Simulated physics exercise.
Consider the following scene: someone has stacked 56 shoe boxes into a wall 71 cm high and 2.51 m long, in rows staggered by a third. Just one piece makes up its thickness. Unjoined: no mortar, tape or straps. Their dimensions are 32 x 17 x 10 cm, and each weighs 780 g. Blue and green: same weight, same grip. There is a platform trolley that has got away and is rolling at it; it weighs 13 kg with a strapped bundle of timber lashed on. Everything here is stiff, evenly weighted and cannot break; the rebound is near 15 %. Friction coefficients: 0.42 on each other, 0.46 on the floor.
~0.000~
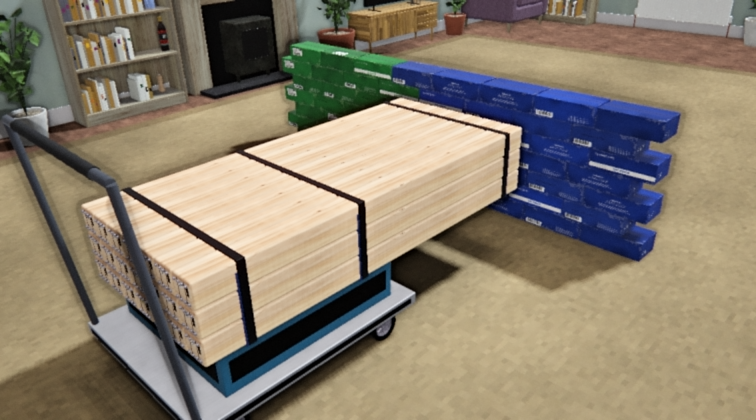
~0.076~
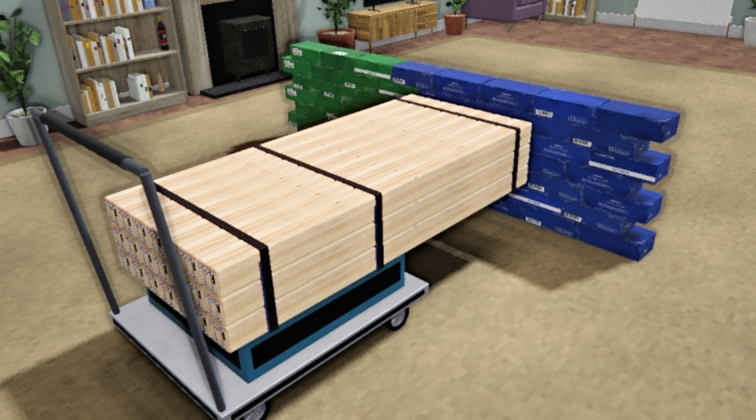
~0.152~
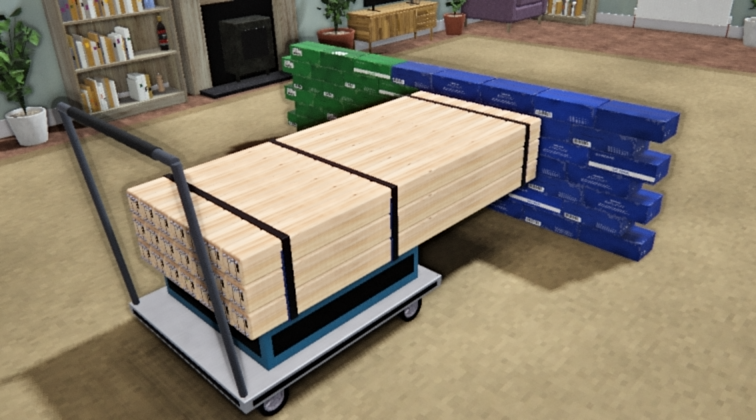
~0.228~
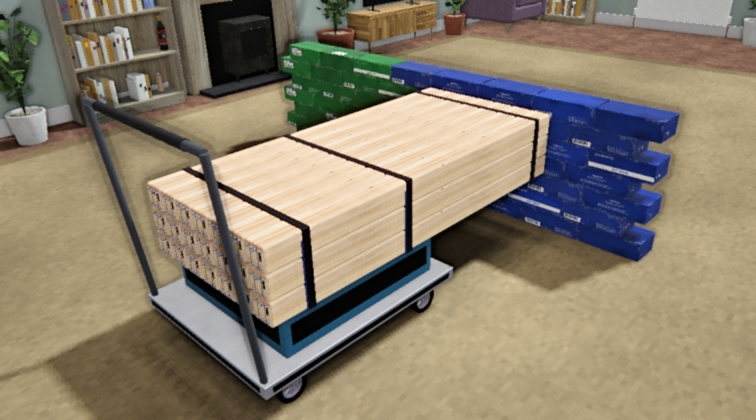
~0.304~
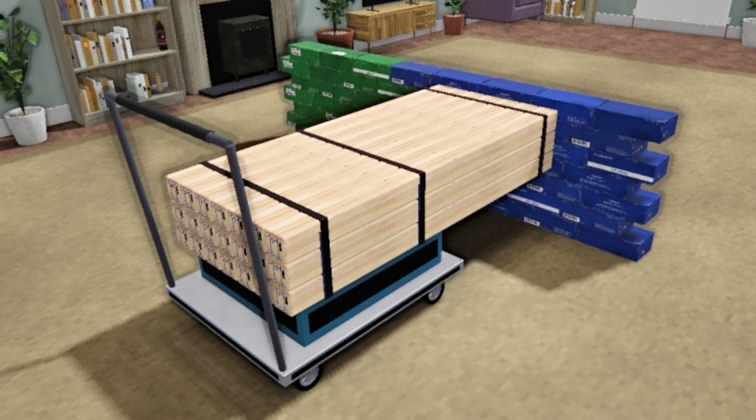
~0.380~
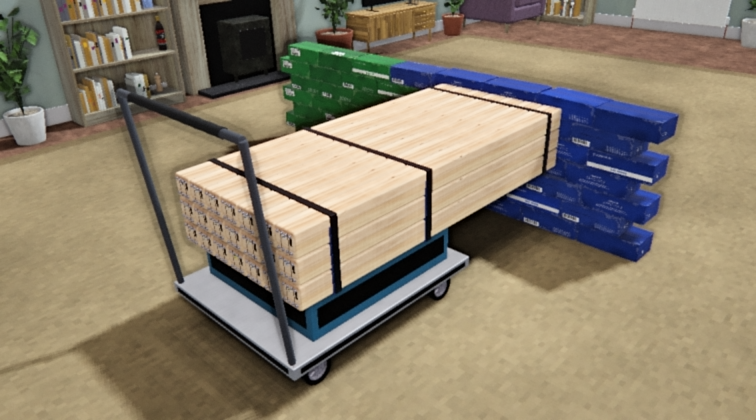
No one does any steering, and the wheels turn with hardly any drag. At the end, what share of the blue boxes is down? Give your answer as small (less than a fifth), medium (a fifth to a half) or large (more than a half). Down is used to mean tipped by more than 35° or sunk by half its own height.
Small - less than a fifth.
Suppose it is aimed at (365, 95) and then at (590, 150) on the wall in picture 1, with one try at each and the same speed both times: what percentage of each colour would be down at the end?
Down by colour - blue: 0%, then 50%; green: 0%, then 0%.
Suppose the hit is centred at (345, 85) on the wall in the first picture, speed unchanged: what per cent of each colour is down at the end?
Result - blue: 10 %; green: 90 %.
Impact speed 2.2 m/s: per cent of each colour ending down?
Blue 50%, green 10%.
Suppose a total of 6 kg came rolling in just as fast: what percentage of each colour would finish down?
Blue 0, green 0 %.
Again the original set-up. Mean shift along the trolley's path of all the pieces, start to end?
Averaged out, it's some 0 centimetres.
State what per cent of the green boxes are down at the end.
Green: 0 per cent.
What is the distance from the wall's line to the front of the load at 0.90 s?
At that moment, around 5 cm past it.
Around 0.48 s, load 7 cm past the wall's line, still rolling; none of the 32 blue boxes down (0 of 56 in all colours); top blue box displaced 9 cm; top green box displaced 11 mm.
Around 0.90 s, load 7 cm past the wall's line, still rolling; none of the 32 blue boxes down (0 of 56 in all colours); top blue box tipped 4°; top green box tipped 4°.
Finally (1.5 s), load 31 mm past the wall's line, stopped; none of the 32 blue boxes down (0 of 56 in all colours); top blue box displaced 6 cm; top green box unmoved. That is 0 per cent. Seen by the last camera, middles, top blue box near (468, 83), top green box near (380, 68).
